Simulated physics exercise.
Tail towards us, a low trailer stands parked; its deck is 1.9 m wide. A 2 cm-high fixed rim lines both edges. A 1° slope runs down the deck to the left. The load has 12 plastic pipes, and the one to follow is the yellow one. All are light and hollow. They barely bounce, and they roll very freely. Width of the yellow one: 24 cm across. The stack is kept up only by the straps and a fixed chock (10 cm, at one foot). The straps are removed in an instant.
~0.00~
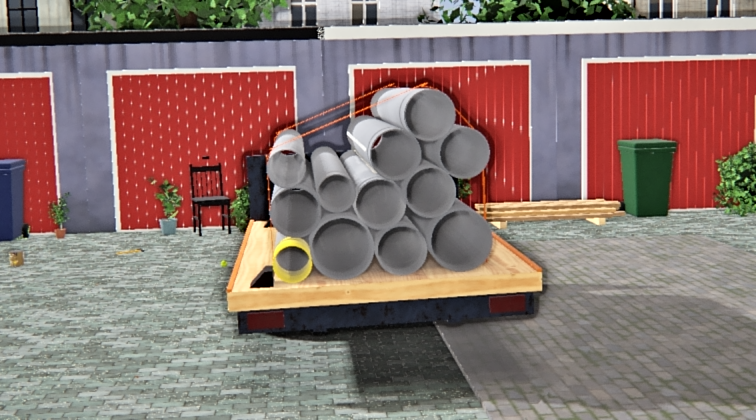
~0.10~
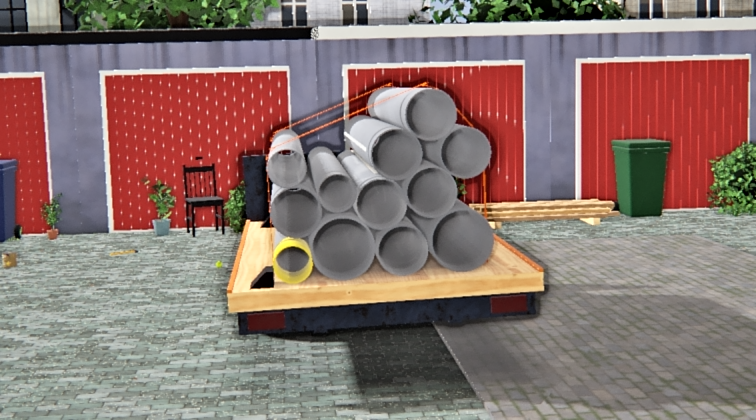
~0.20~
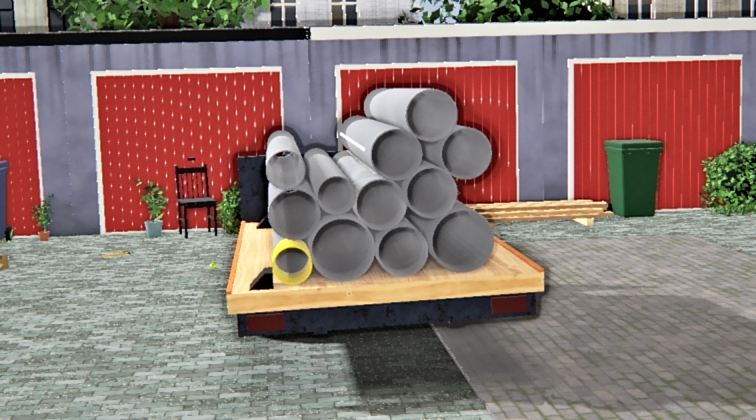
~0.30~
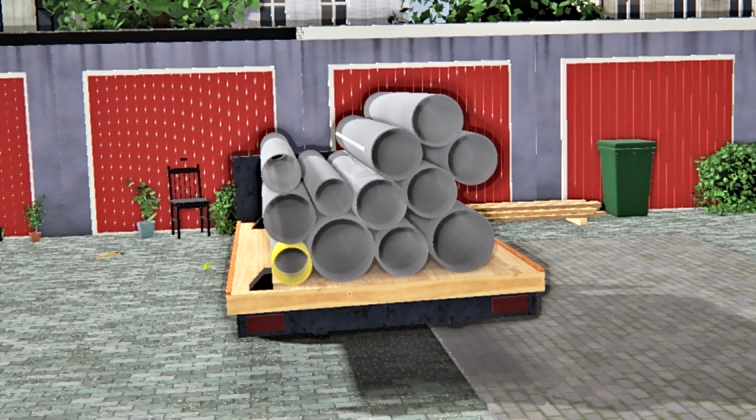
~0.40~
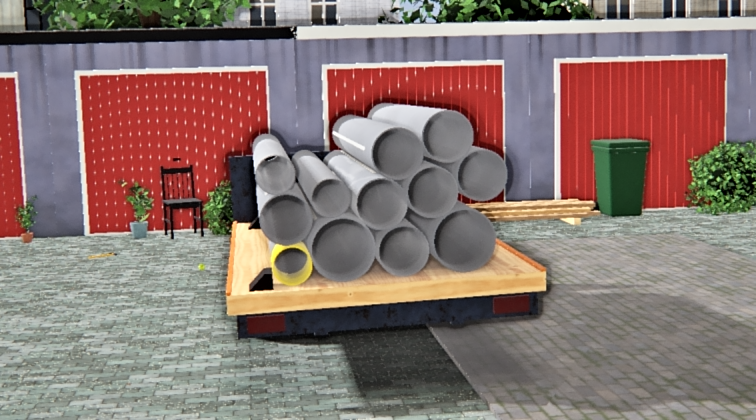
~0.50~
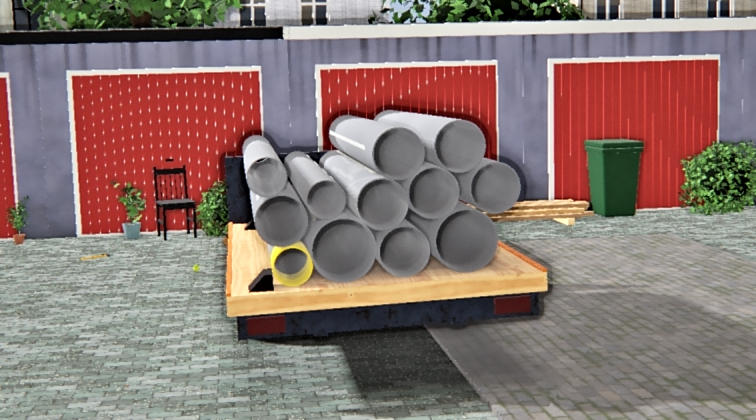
Gray pipes stacked on a parked trailer lost their orange straps, then the upper ones shifted and spread out to both sides, while the yellow pipe at the bottom left barely moved.
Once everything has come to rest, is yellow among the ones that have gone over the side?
No.
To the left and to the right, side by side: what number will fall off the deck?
On the left it's 3, and on the right it's 3.
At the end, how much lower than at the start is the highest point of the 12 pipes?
Roughly 55 cm.
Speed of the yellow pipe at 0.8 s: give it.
Its speed is roughly 0.0 m/s.
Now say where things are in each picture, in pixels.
In the first picture, yellow (292, 264); straps tight; chock at (268, 278); the deck slopes 1° down to the left; 4 of the 12 lie on the deck itself.
In the second picture, yellow (293, 264); straps on.
In the third picture, yellow (292, 265); no straps.
In the fourth picture, yellow (292, 266); no straps.
In the fifth picture, yellow (292, 266); straps gone.
In the sixth picture, yellow (293, 267); straps gone; chock at (268, 282).
By 0.8 s, yellow is on the deck, 40 cm from the left edge; 1 of 12 is off.
Finally (5.1 s), yellow is on the deck, 40 cm from the left edge; 6 of 12 are off.
